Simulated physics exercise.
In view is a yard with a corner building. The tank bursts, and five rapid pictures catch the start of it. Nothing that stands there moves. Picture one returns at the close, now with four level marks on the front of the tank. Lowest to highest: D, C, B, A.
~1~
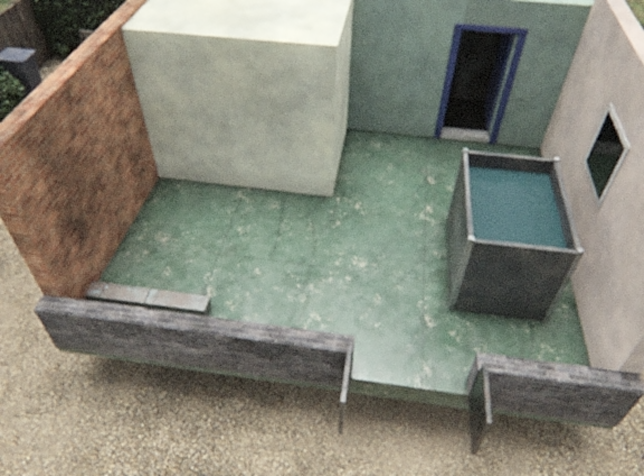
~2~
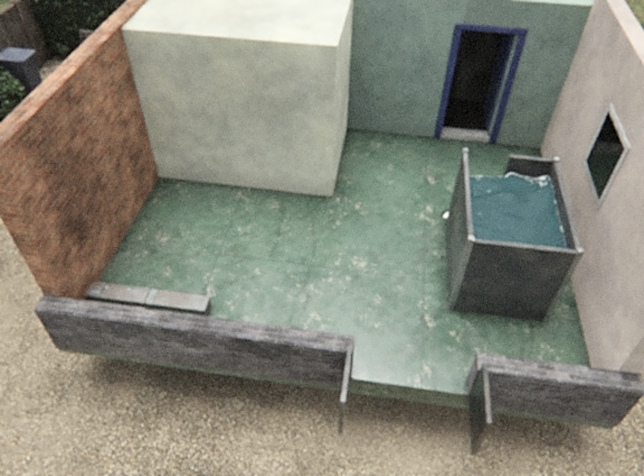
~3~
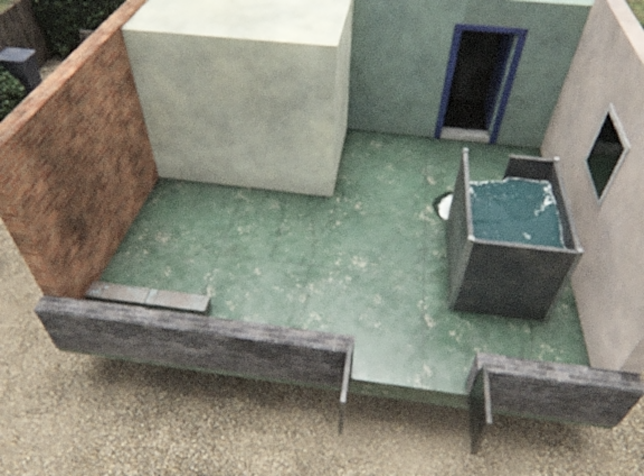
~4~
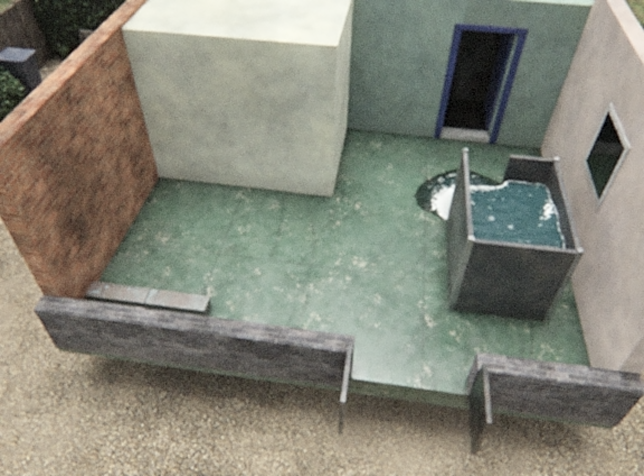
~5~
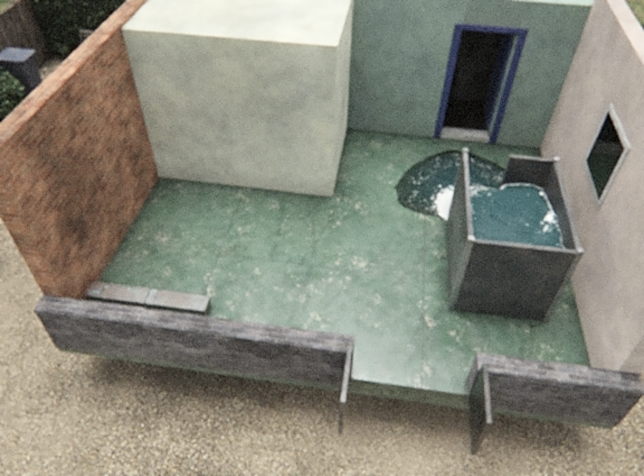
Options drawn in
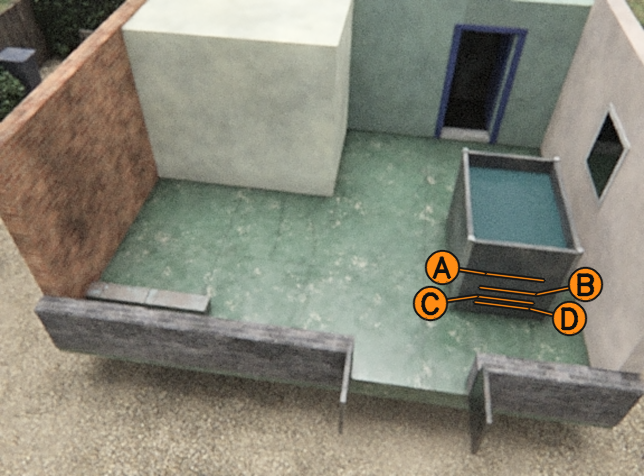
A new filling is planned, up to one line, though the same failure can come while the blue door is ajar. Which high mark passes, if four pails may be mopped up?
C is the one.
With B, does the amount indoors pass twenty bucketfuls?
No.
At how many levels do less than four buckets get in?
Two.
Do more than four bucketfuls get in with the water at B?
Yes, it does.
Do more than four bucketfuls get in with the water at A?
Yes.
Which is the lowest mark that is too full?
That would be B.
In orange, A at (514, 277); B at (508, 291); C at (504, 299); D at (502, 305); from the bottom up D, C, B, A.
If A is chosen, dozens of bucketfuls pour in.
If B is chosen, about 10 bucketfuls get in.
If C is chosen, a bucket or two gets in.
If D is chosen, nothing gets over.
